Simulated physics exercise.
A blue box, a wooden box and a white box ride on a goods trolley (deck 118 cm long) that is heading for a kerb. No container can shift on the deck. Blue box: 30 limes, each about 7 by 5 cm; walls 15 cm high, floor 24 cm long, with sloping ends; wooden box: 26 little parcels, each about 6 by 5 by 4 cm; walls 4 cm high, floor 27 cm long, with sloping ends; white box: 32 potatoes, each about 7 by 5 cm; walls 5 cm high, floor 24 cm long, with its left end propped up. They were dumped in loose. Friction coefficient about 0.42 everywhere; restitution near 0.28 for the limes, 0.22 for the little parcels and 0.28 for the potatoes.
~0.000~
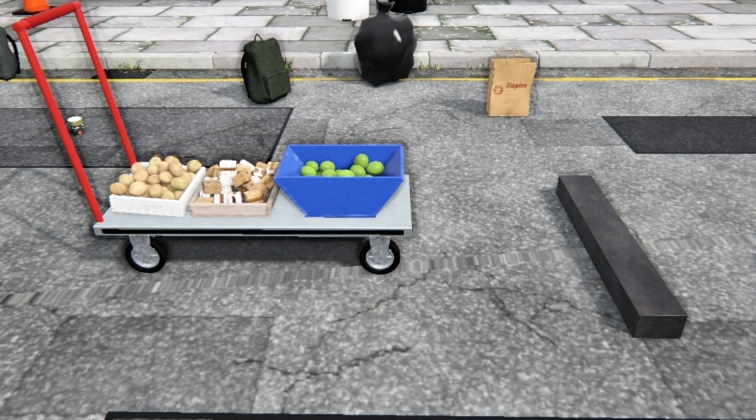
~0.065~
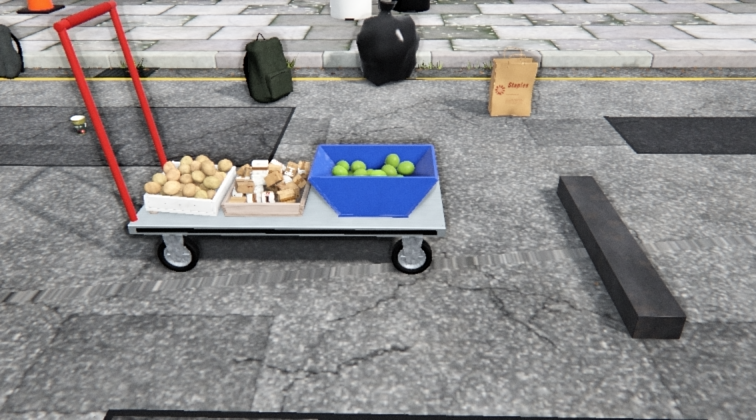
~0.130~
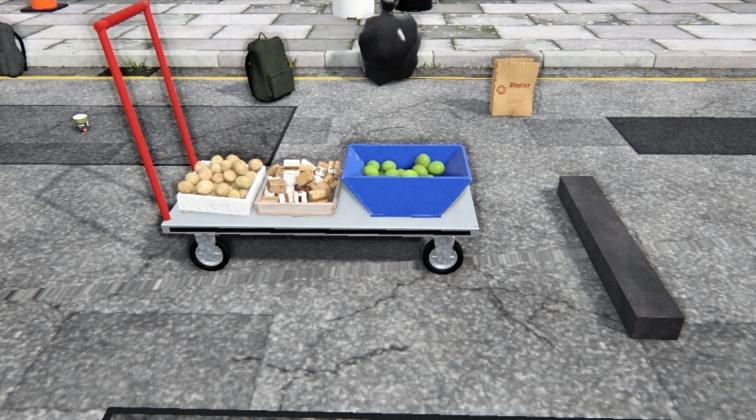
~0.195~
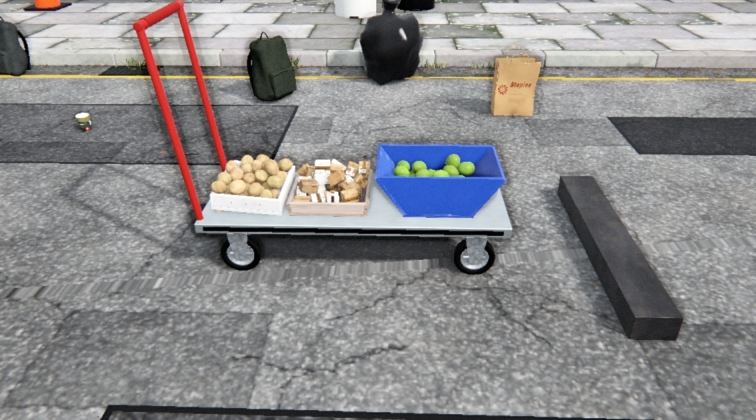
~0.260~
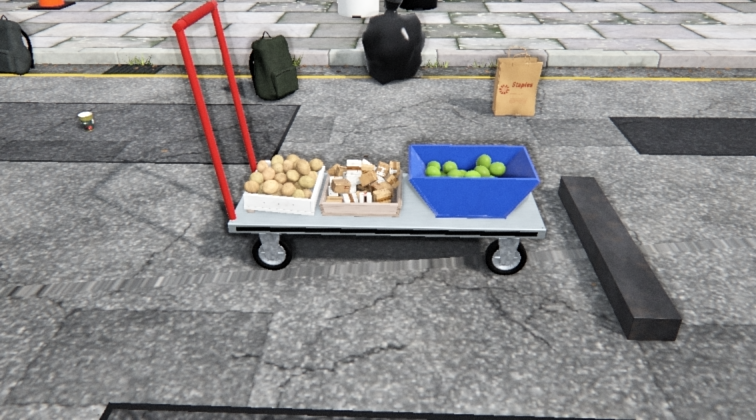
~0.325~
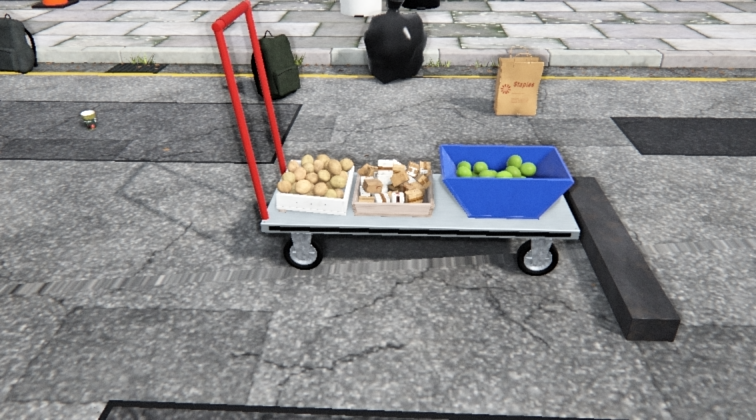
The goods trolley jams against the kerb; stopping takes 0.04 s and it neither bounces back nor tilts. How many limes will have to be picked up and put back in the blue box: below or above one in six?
Out of the blue box go under a sixth of the limes.
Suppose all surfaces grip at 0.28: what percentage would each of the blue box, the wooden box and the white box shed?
In that case blue box 0, wooden box 30, white box 30 per cent.
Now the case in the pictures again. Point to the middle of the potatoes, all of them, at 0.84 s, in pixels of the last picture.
At about (379, 185).
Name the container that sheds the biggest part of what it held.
It is the white box.
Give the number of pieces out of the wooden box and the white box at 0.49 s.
About: Wooden box 2, white box 3.
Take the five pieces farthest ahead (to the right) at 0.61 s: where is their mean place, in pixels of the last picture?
At about (582, 174).
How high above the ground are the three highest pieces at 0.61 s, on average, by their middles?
Some 40 cm up.
After 0.39 s, impact.
After 0.49 s, the blue box has all 30, the wooden box is down by 2 of 26 and the white box is down by 3 of 32.
After 0.61 s, the blue box has all 30, the wooden box is down by 5 of 26 and the white box is down by 10 of 32.
After 0.84 s, the blue box has all 30, the wooden box is down by 6 of 26 and the white box is down by 12 of 32.
Final count (at 1.34 s), the blue box has all 30, the wooden box is down by 6 of 26 and the white box is down by 12 of 32. Asked share, 0 of 30, 0 per cent.
